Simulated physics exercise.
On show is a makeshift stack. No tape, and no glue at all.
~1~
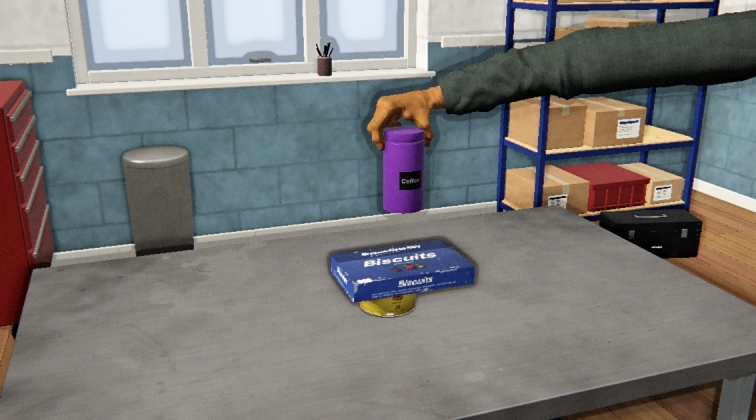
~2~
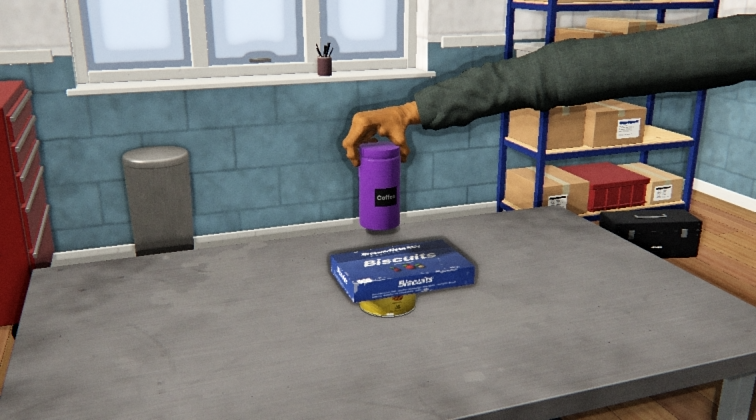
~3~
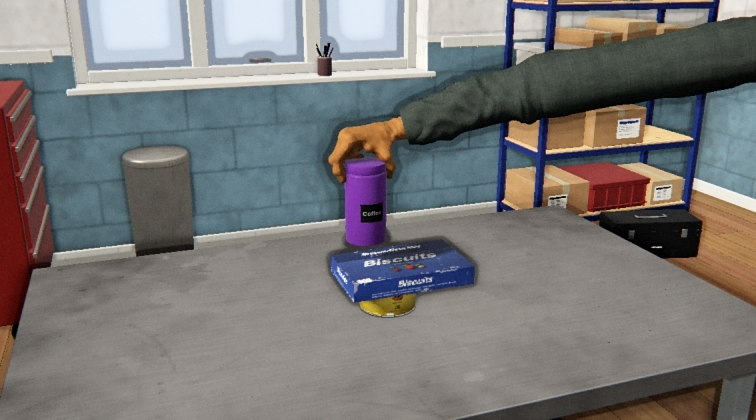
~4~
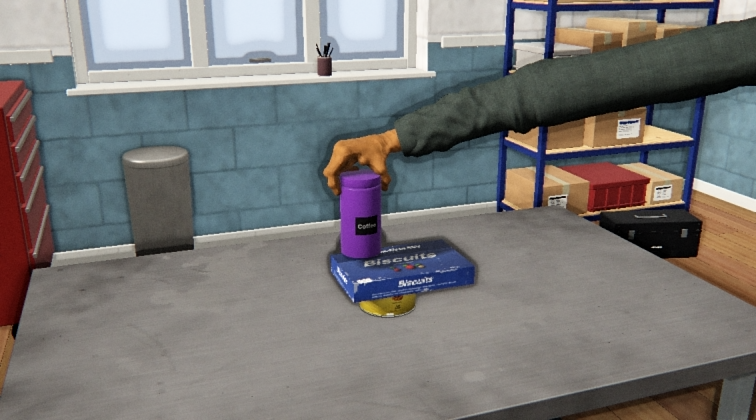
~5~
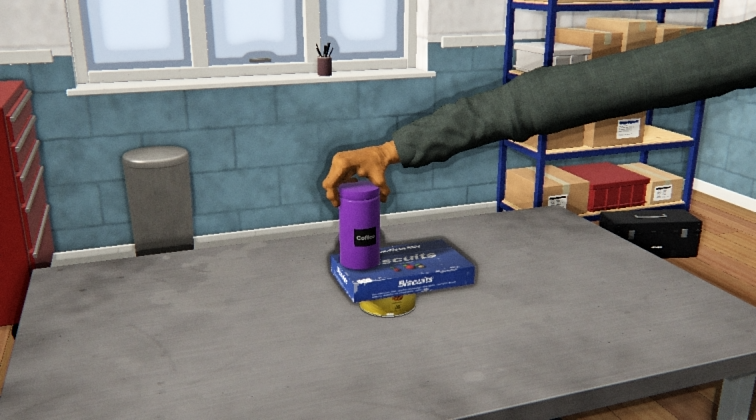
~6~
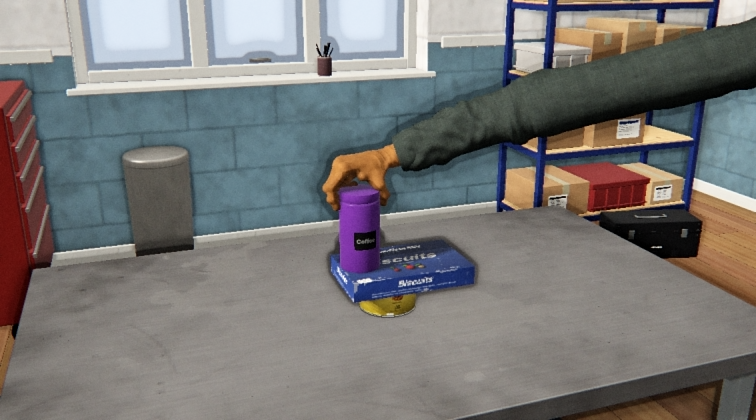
A hand in a dark green sleeve, reaching in from the right, lowers a purple jar over a grey table in a workshop-like room, seen from slightly above by a still camera. Below it, a blue biscuits box rests on a round golden object, with a grey bin, red cabinet and loaded shelves behind. The jar moves down and leftward, slows, and sits on the box's left side, the hand still on its lid.
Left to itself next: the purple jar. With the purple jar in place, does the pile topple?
My guess is that nothing will drop.
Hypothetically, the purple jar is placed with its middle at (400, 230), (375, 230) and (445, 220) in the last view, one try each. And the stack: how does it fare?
First time it stays put, second time it stays put, third time it falls over.
Then, 0.10 s on from there, no change.
Then, 0.40 s on from there, purple jar resting near (360, 229).
In the end, all 3 unmoved. At the end, from the last picture's camera, purple jar near (360, 229). The stack keeps its balance.
